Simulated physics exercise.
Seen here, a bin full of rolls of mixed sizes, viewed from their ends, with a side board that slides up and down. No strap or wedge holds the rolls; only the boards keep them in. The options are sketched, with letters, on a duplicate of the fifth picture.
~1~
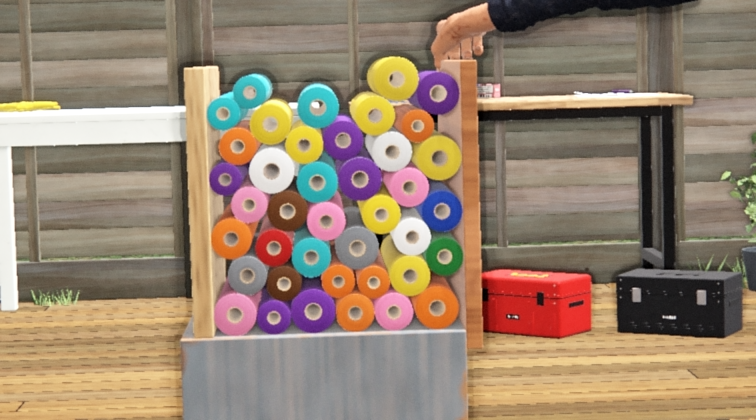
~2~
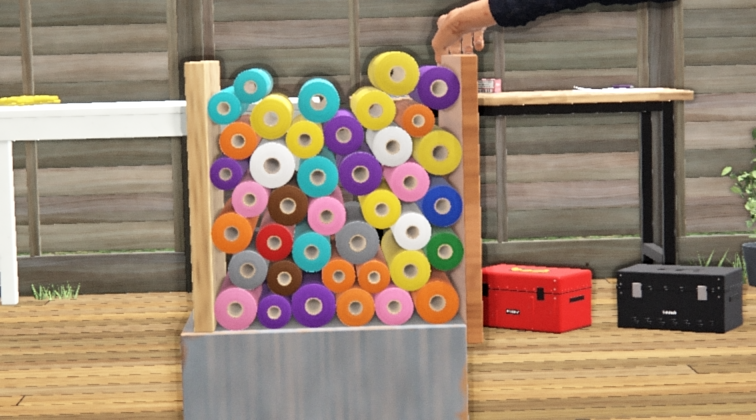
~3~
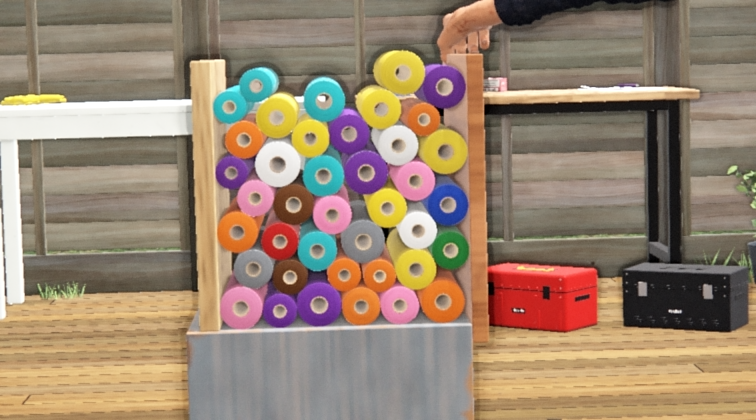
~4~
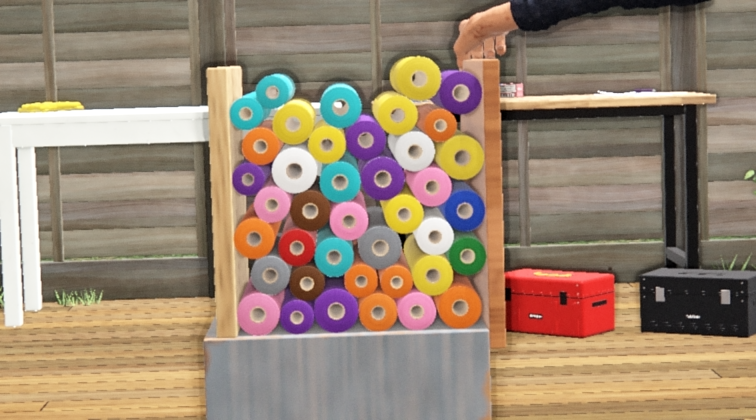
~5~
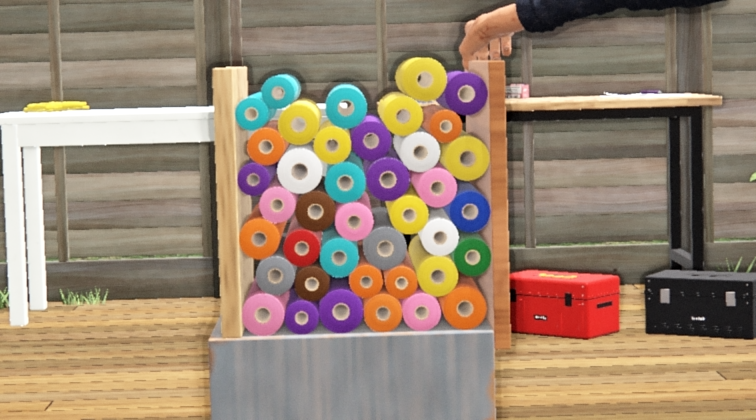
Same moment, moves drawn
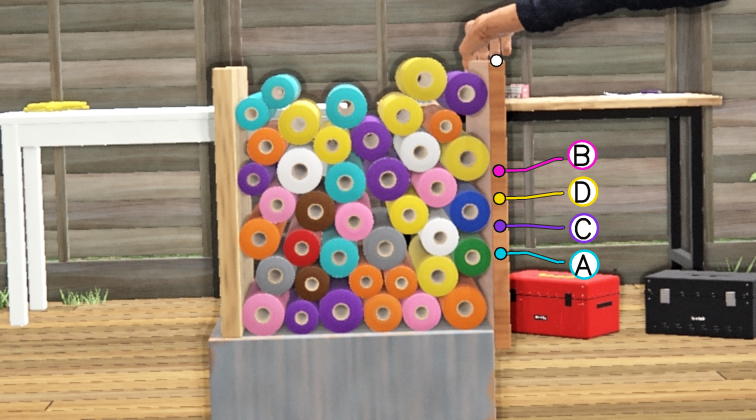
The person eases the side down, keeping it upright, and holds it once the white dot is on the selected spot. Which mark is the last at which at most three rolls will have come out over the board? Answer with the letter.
Lower it to D and no more.
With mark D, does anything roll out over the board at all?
Yes.
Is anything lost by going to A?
Yes, at A.
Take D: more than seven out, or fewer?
Fewer than seven.
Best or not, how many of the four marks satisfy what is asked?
Two of them.
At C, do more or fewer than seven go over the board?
It loses fewer than seven.
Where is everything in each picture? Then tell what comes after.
In the first picture, a purple roll (343, 141); a turquoise roll (317, 107); side board (458, 193).
In the second picture, side board (458, 188); a pink roll (235, 309).
In the third picture, an orange roll (443, 302); an orange roll (345, 275).
In the fourth picture, an orange roll (254, 239); a yellow roll (404, 214).
In the fifth picture, a purple roll (254, 179); a purple roll (371, 141); a turquoise roll (346, 108).
On the marked copy, A at (501, 254); B at (499, 171); C at (500, 226); D at (500, 199); the white dot at (497, 60).
With D. Early on, top of the board (489, 123).
Further on, top of the board (490, 193).
At the end, top of the board (490, 198), two out over the board.
As for the rest, A more than three out over the board; B two out over the board; C four out over the board.
